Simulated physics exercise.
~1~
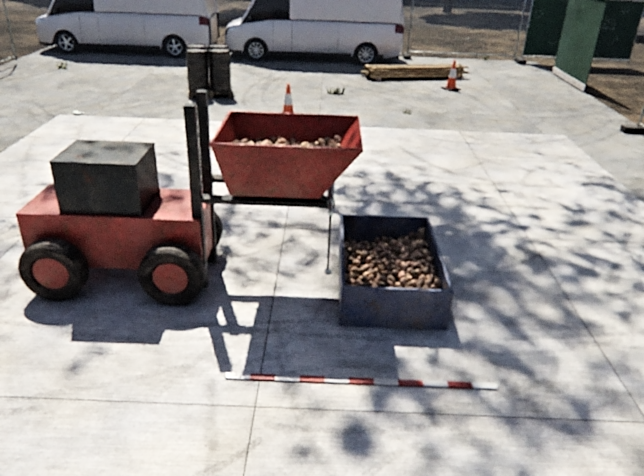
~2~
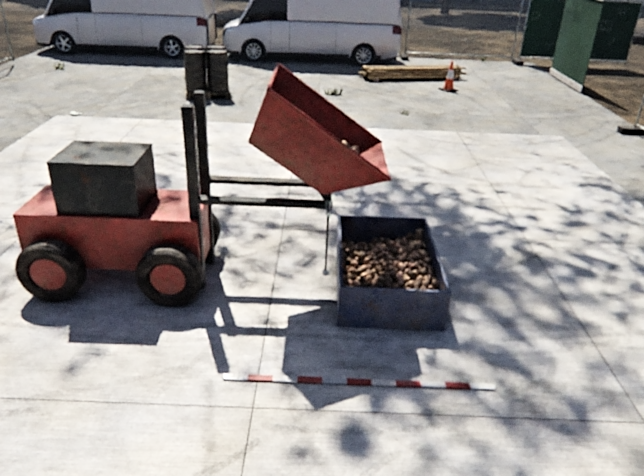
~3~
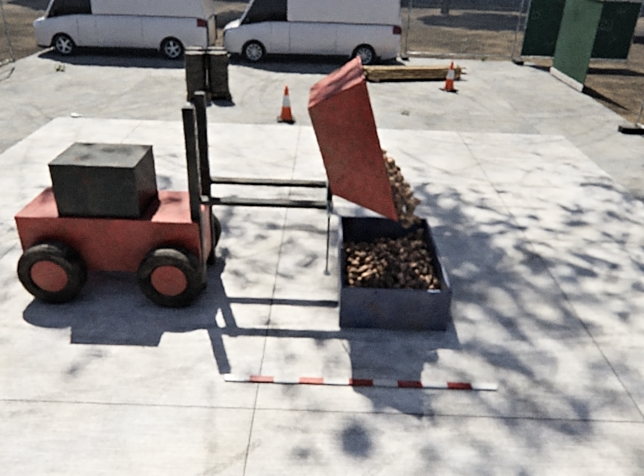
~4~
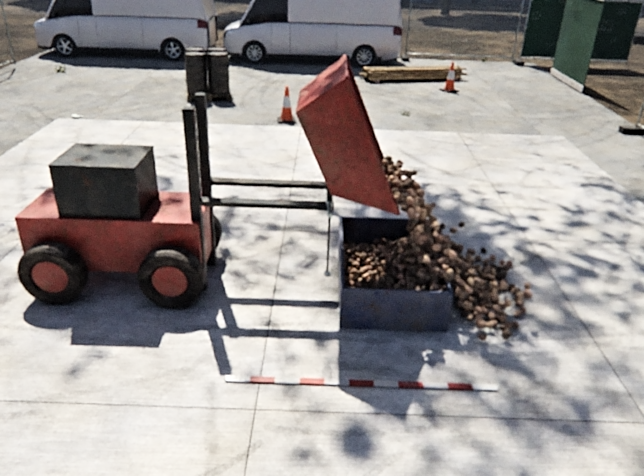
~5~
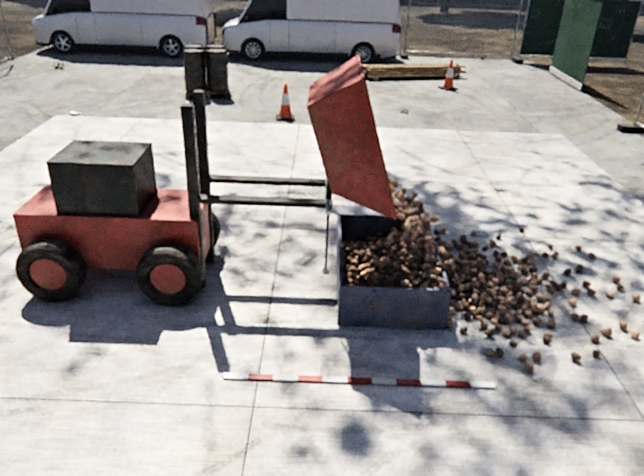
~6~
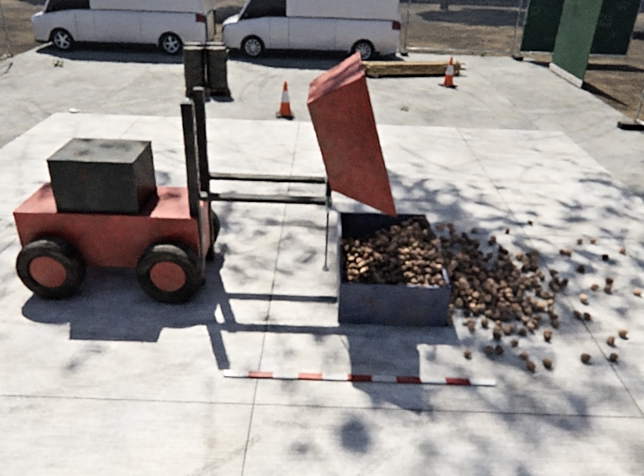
At first, a red forklift on the left holds a level red skip of brown stones above and beside a grey bin already filled with similar stones, with white vans parked behind. The skip tips steeply to the right, and stones begin to pour from its lower edge into the bin. It rocks back slightly and forward again while a thick stream heaps up and spills over the bin's right side. Stones scatter across the pale concrete. Finally, the skip stays steeply tipped, the bin is fuller, and many stones lie spread to its right.
